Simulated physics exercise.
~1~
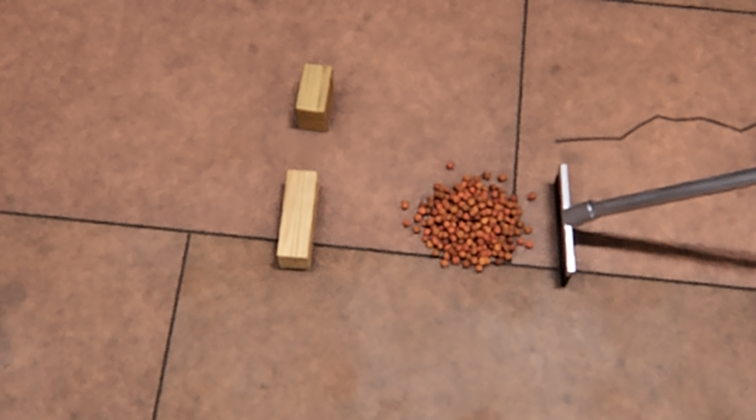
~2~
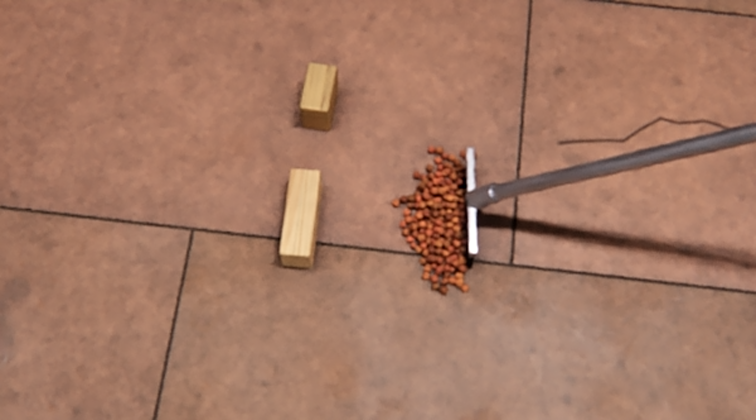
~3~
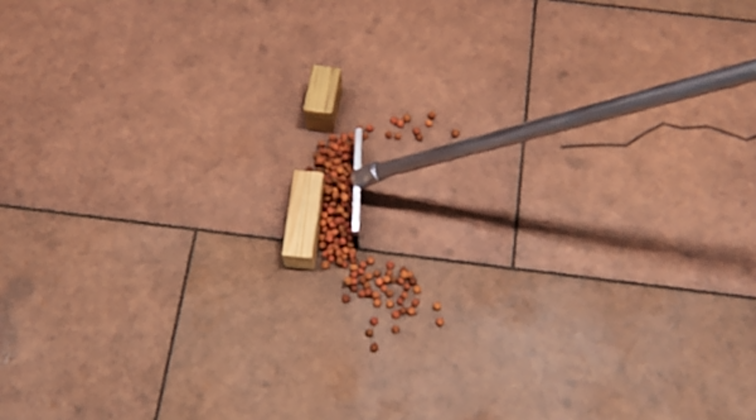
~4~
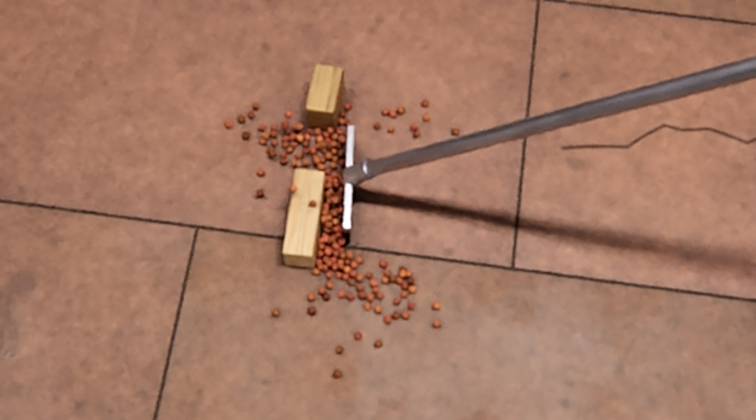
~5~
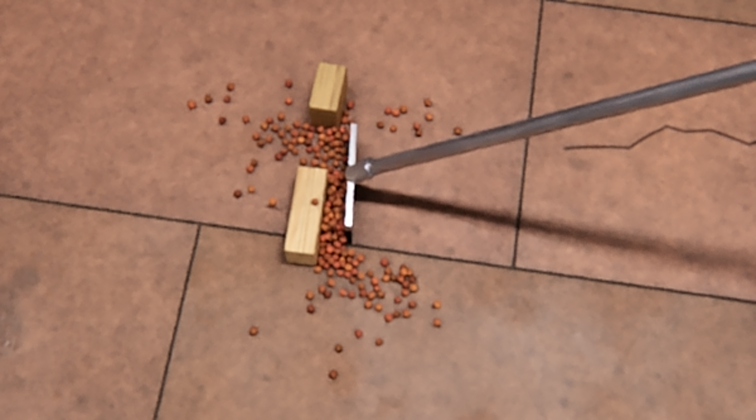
Squeegee pushing a heap of reddish clay pellets left against two wooden blocks, some slipping through the gap and others scattering below.
